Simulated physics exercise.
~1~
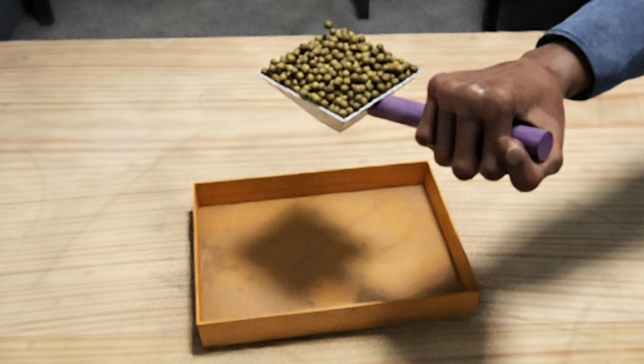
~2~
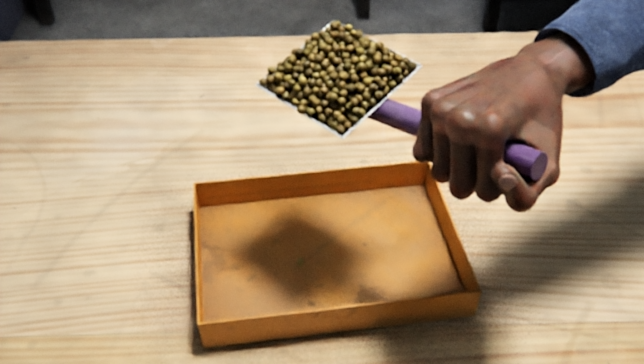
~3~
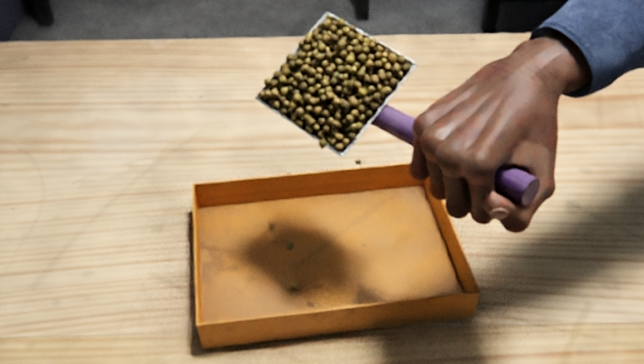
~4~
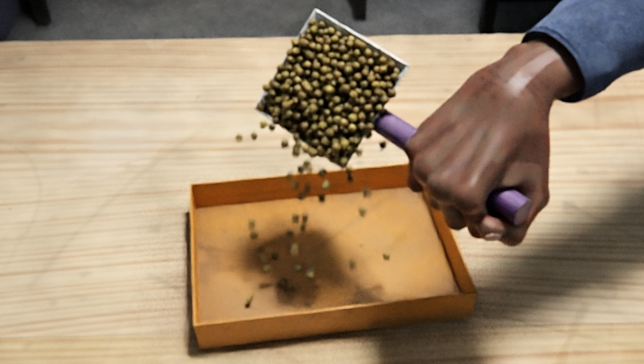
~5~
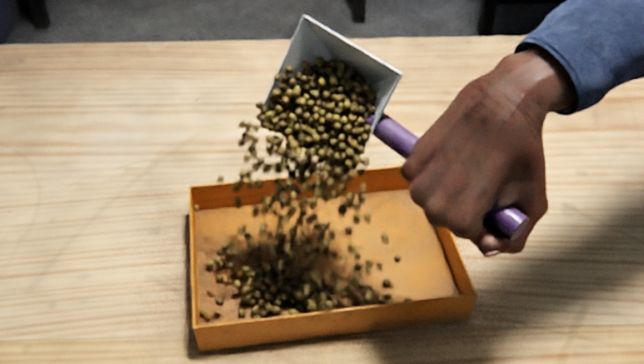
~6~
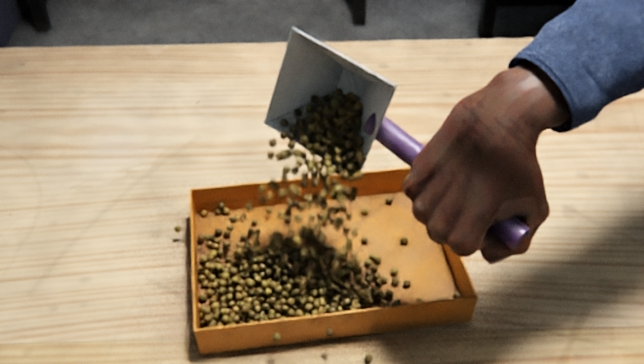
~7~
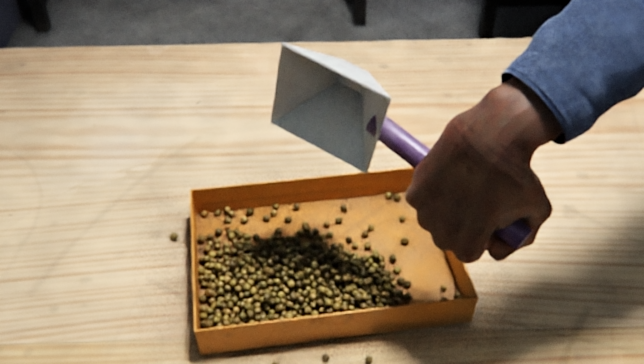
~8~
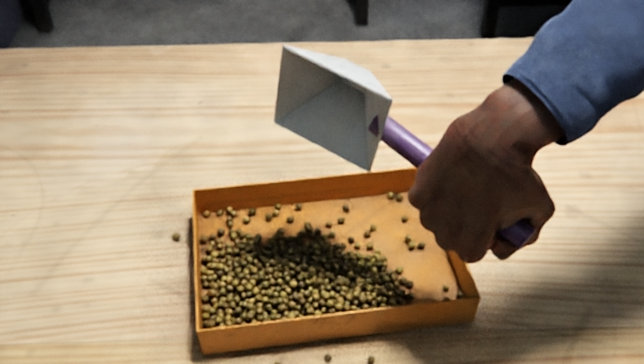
On a pale wooden table, a hand in a blue sleeve holds a purple-handled scoop heaped with small greenish-brown lentils above a shallow orange tray. The hand turns the scoop steadily, and at first only a few lentils slip over the edge. As it tips further, they pour down in a thick stream, bouncing and spreading across the tray while a few scatter onto the table. The scoop empties completely and is held tilted over the tray. At the end, a large pile of lentils rests in the tray, with a few strays lying outside it.
